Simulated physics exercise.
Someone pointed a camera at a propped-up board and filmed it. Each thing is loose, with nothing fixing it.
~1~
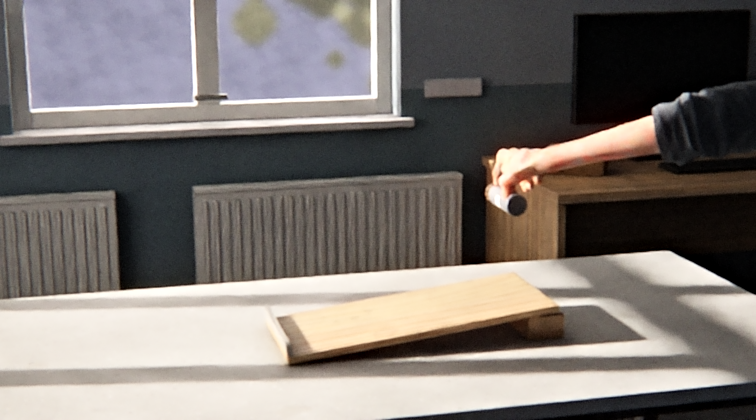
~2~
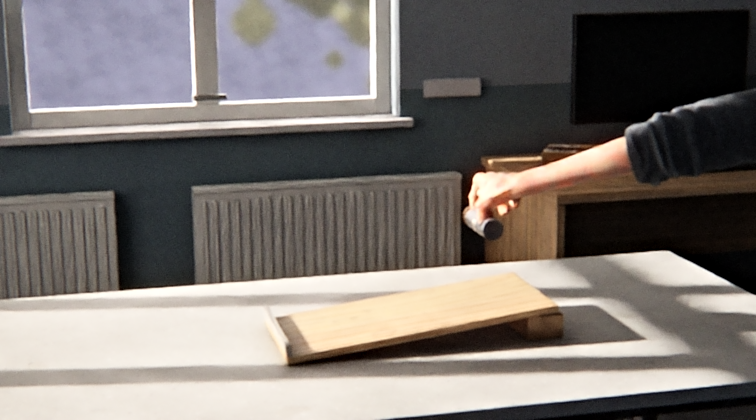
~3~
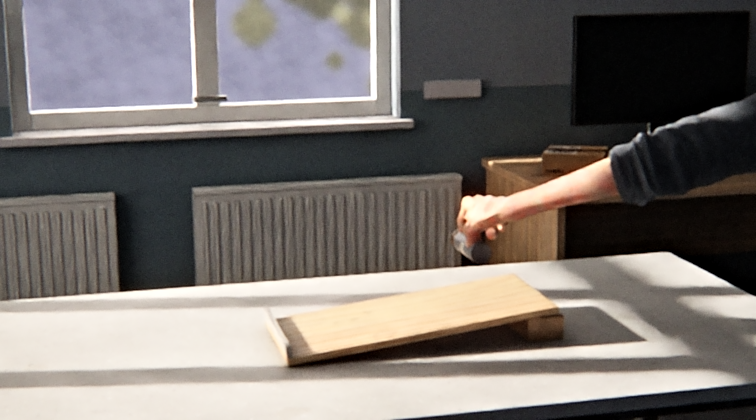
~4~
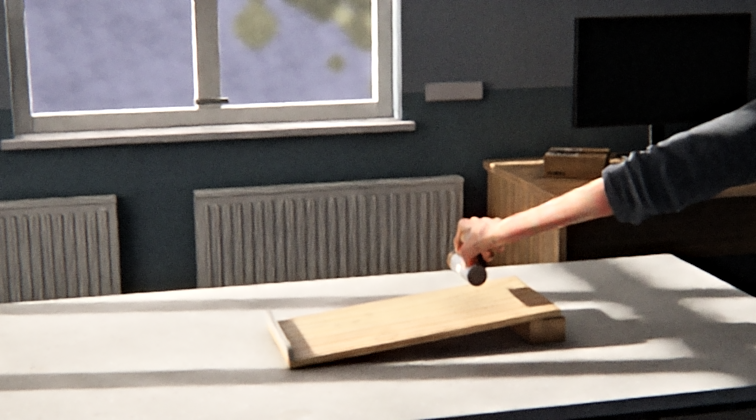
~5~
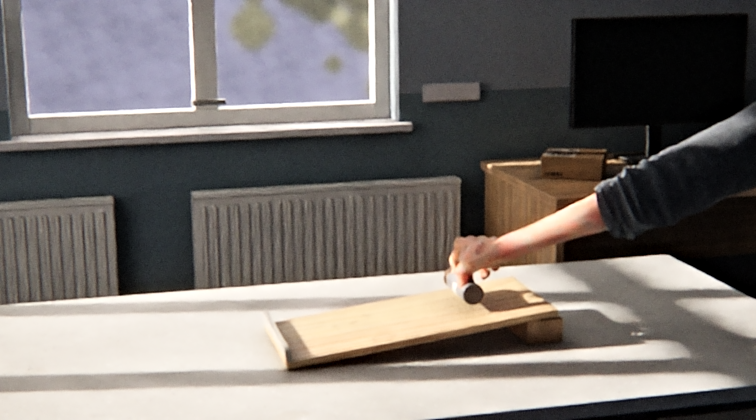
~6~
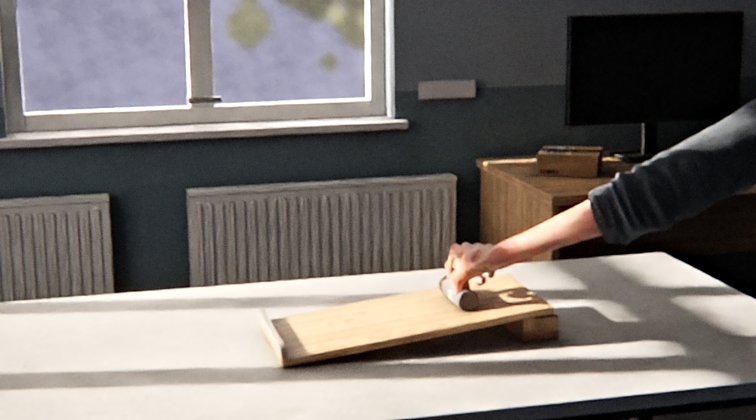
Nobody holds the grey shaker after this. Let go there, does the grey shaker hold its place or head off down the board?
The grey shaker heads off down the board.
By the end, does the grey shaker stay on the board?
At the end, the grey shaker remains up there.
Then, 0.60 s after the last picture, grey shaker rolled about its own width near (429, 299).
Then, 0.90 s after the last picture, grey shaker rolled well along near (383, 307).
Then, 1.10 s after the last picture, grey shaker rolled well along near (339, 316).
Then, 1.30 s after the last picture, grey shaker rolled well along near (285, 326).
At rest, moved from the start, grey shaker. Seen from the same camera at the end, grey shaker near (285, 326). The grey shaker goes downhill.
